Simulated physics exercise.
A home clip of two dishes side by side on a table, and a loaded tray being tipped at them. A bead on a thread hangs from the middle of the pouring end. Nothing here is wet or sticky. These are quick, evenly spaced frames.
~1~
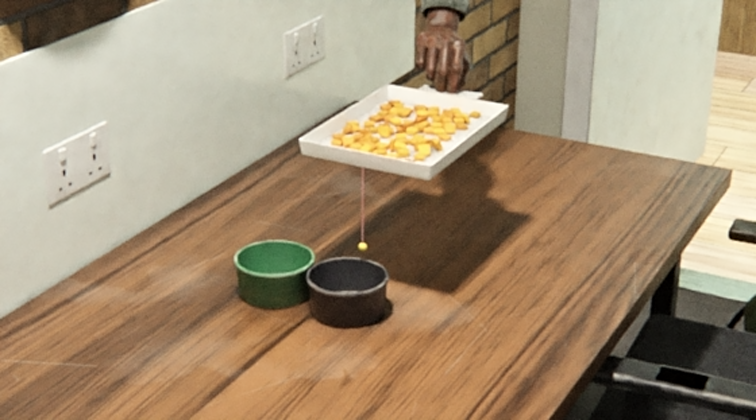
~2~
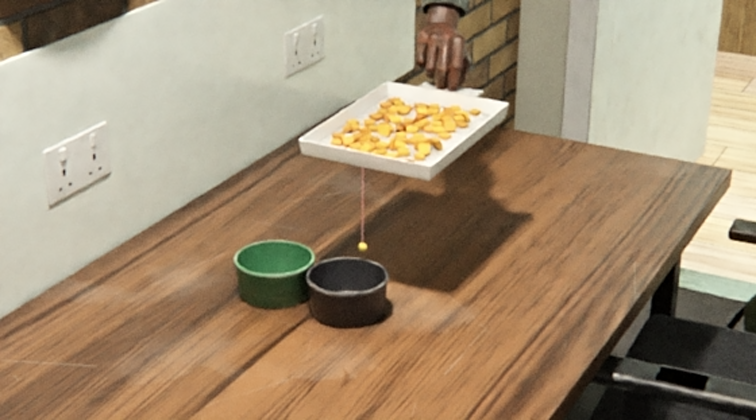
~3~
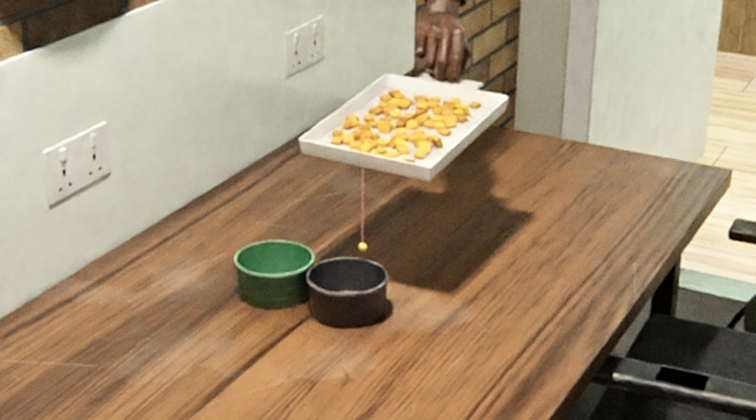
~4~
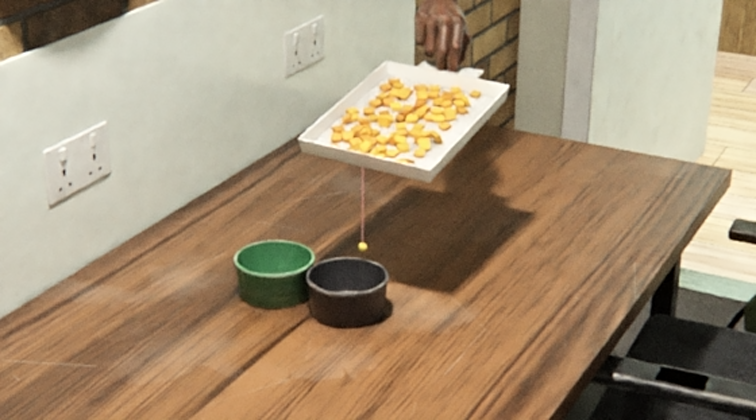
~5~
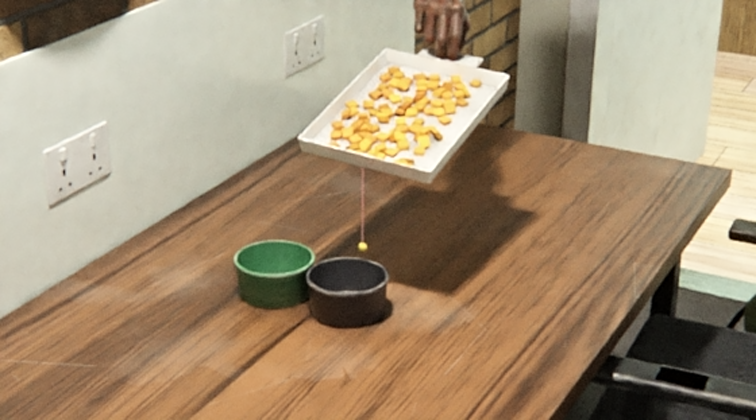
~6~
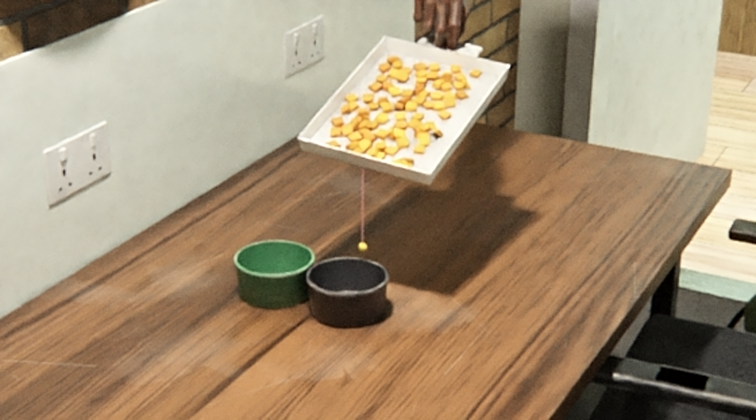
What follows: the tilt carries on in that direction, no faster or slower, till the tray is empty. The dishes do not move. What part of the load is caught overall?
They take under half between them.
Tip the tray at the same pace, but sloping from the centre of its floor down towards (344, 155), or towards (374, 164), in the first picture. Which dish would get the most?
In turn: The dish on the left; the dish on the right.
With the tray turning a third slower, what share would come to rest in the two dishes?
About 40 per cent.
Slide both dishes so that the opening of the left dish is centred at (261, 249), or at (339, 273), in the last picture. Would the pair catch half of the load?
One: Below a half. Two: Most of it.
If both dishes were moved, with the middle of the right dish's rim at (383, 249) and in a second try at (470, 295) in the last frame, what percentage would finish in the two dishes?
Near 0 % and 70 %.
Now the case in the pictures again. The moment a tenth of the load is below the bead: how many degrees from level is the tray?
Near 95 degrees.
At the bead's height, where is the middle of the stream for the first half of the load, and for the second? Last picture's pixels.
Early half (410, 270), late half (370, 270).
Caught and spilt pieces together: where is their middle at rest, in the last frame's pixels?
Near (387, 321).
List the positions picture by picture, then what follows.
Corners of the pouring end at (302, 139) and (429, 165), level; middle of the load at (400, 130), small crackers; left dish at (254, 287); right dish at (328, 306); bead on its thread at (363, 247), in the first picture.
Corners of the pouring end at (302, 139) and (429, 165), level; middle of the load at (400, 128), in the second picture.
Corners of the pouring end at (302, 138) and (429, 166), tipped barely, lowest at the right corner; middle of the load at (400, 124), in the third picture.
Corners of the pouring end at (302, 138) and (429, 168), tipped a little, lowest at the right corner; middle of the load at (400, 118), in the fourth picture.
Corners of the pouring end at (301, 137) and (429, 170), tipped a little, lowest at the right corner; middle of the load at (400, 112), in the fifth picture.
Corners of the pouring end at (301, 137) and (429, 172), tipped clearly, lowest at the right corner; middle of the load at (399, 106); left dish at (254, 287); right dish at (328, 306), in the sixth picture.
Soon after the last picture, tray tipped steeply; all on the tray.
A little later, tray tipped right over; most on the tray; a stray few in the right dish; a small part outside both; a small part in the air.
Later still, tray tipped past a quarter turn; about a third in the right dish; about two thirds outside both.
At rest, tray tipped past a quarter turn; about a third in the right dish; none in the left dish; about two thirds outside both.
